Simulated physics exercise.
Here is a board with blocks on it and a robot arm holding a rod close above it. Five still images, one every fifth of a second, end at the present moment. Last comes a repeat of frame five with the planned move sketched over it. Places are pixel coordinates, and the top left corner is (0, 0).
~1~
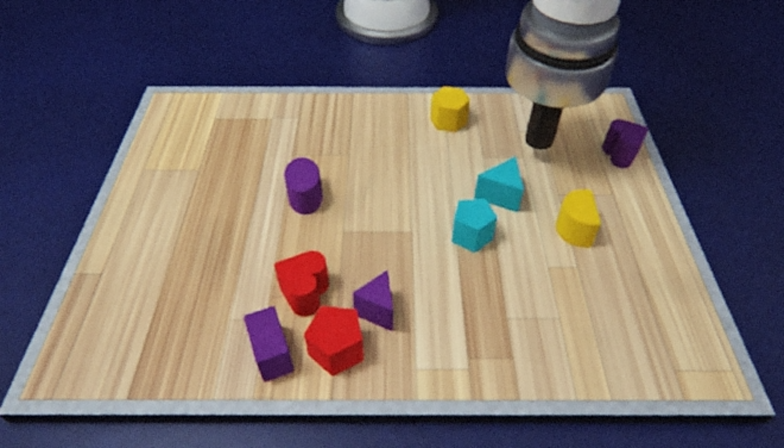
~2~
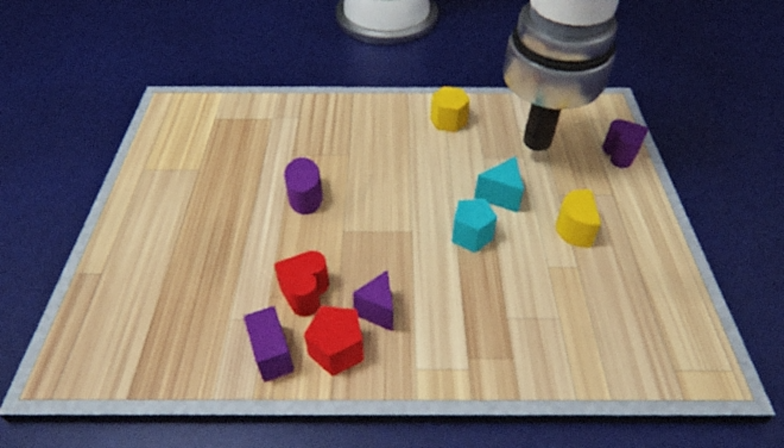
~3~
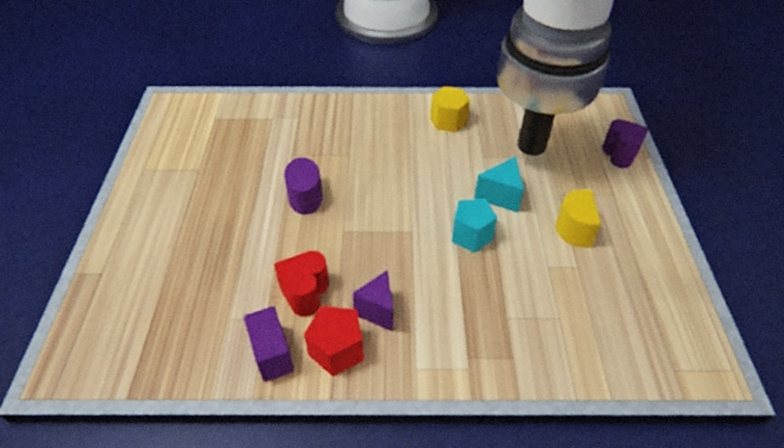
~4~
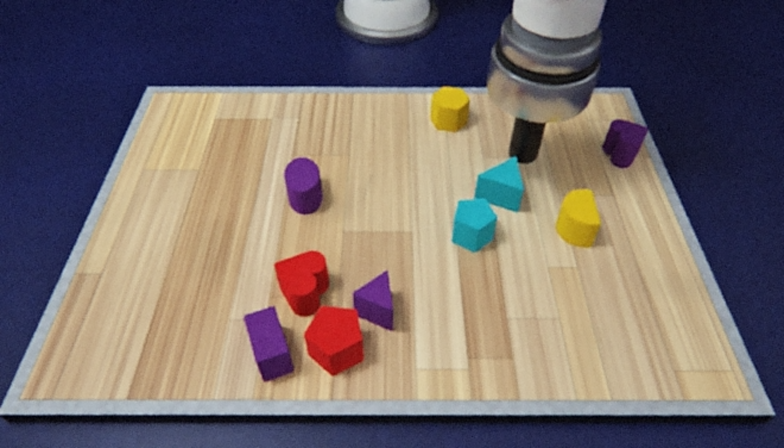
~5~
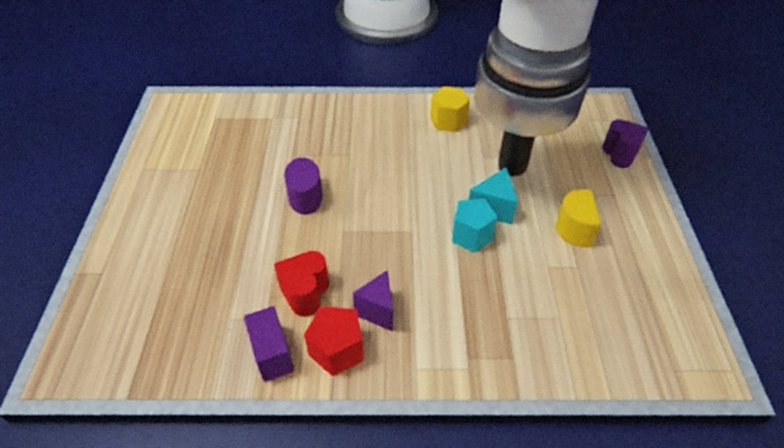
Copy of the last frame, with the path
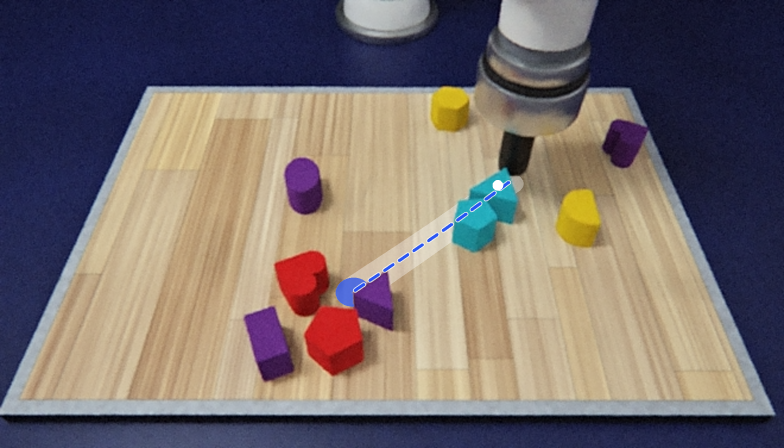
At first, a robot arm holds a dark rod above a wooden board scattered with red, purple, yellow and turquoise blocks. The arm drifts a short way left and toward the viewer, nearing the turquoise triangular block. The rod then nudges that block slightly closer to the turquoise five-sided one.
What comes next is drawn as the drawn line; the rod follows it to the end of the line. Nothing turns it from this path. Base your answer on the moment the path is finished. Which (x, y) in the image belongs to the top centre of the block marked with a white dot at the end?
Its top middle: (429, 253).
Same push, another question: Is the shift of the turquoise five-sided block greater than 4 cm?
My answer is yes.
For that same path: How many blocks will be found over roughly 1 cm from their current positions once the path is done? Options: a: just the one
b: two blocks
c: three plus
Letter b.
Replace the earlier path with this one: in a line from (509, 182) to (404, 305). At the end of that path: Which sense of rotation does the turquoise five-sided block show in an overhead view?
Rotates counter-clockwise.
Drawn move, from (509, 182) to (353, 292); the dot is on the turquoise three-sided block.
The first path, step by step. One third of the way, rod (466, 201); turquoise five-sided block (467, 255), turned 20° anticlockwise; turquoise three-sided block (469, 223), turned 45° anticlockwise.
Two thirds of the way, rod (412, 238); turquoise five-sided block (475, 272), turned 70° anticlockwise; turquoise three-sided block (432, 251), turned 115° anticlockwise.
At the end, rod (352, 277); purple three-sided block still; turquoise five-sided block (475, 272), turned 70° anticlockwise; turquoise three-sided block (429, 253), turned 125° anticlockwise.
